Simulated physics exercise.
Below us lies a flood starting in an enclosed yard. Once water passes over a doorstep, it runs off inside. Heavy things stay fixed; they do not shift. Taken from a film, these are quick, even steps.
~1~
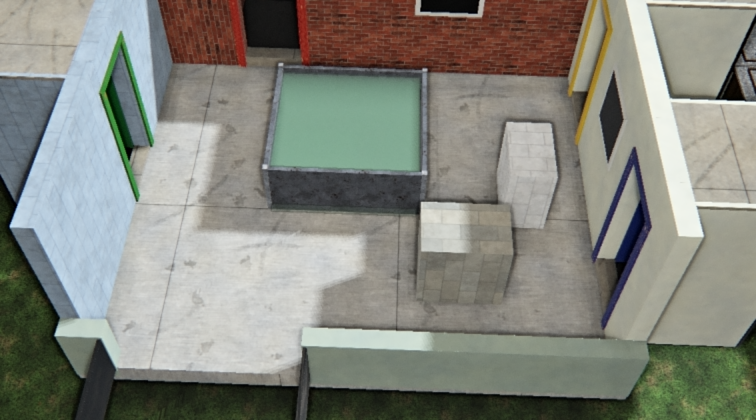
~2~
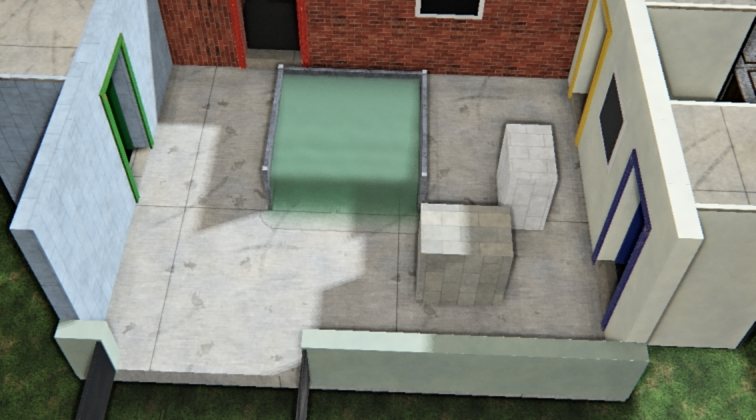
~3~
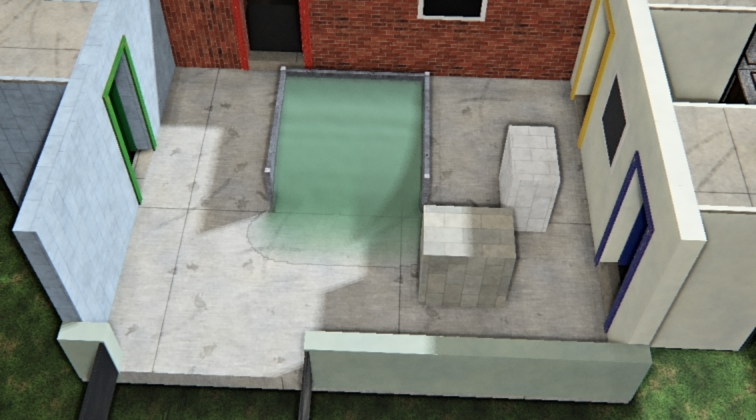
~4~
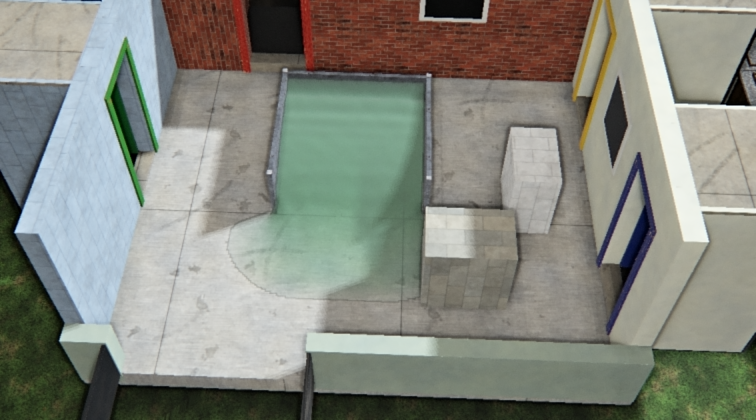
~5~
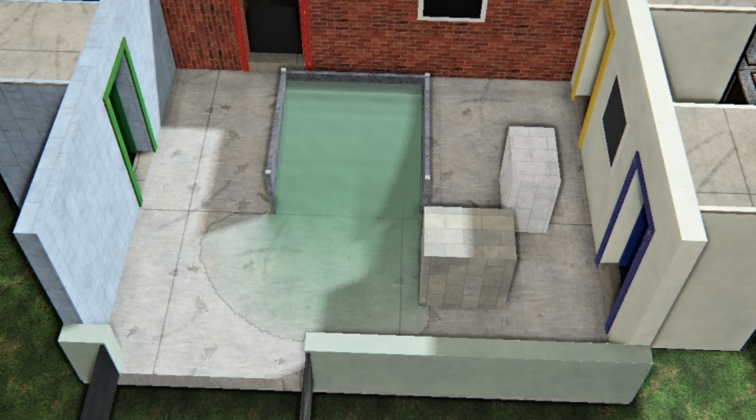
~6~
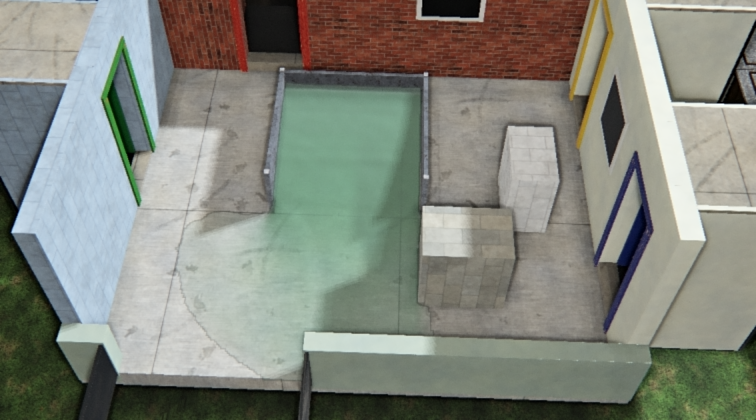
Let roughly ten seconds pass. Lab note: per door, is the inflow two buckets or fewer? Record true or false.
Blue door false; yellow door true; green door true; red door true.
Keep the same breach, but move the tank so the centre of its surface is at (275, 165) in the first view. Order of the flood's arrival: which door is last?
The one you want is the red-painted one.
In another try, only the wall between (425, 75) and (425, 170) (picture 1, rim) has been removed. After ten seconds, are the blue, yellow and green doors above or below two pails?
Briefly, the blue one crosses the line, the yellow one crosses the line, and the green one crosses the line.
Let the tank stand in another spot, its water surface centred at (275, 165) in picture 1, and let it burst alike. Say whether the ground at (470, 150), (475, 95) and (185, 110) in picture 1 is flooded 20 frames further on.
Going through them in turn: Still bare, still bare and still bare.
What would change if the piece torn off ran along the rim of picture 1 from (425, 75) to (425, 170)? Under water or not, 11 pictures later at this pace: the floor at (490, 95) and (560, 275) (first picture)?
Soaked, Soaked.
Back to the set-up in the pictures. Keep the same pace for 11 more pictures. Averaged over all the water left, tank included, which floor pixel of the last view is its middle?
Around pixel (366, 255).
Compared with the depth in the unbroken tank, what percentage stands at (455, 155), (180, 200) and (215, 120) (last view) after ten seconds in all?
I'd say close to 6, 2 and 6 percent.
A moment on, water covers 40 % of the floor; the blue door wet at the sill, nothing in, the yellow door not reached, the green door not reached, the red door not reached.
Next, water covers 50 % of the floor; the blue door wet at the sill, nothing in, the yellow door not reached, the green door not reached, the red door not reached.
Then, water covers 55 % of the floor; the blue door over two buckets in, the yellow door wet at the sill, nothing in, the green door not reached, the red door not reached.
Later, water covers 85 % of the floor; the blue door over two buckets in, the yellow door wet at the sill, nothing in, the green door wet at the sill, nothing in, the red door not reached.
In the end, water covers 100 % of the floor; the blue door over two buckets in, the yellow door wet at the sill, nothing in, the green door wet at the sill, nothing in, the red door wet at the sill, nothing in.
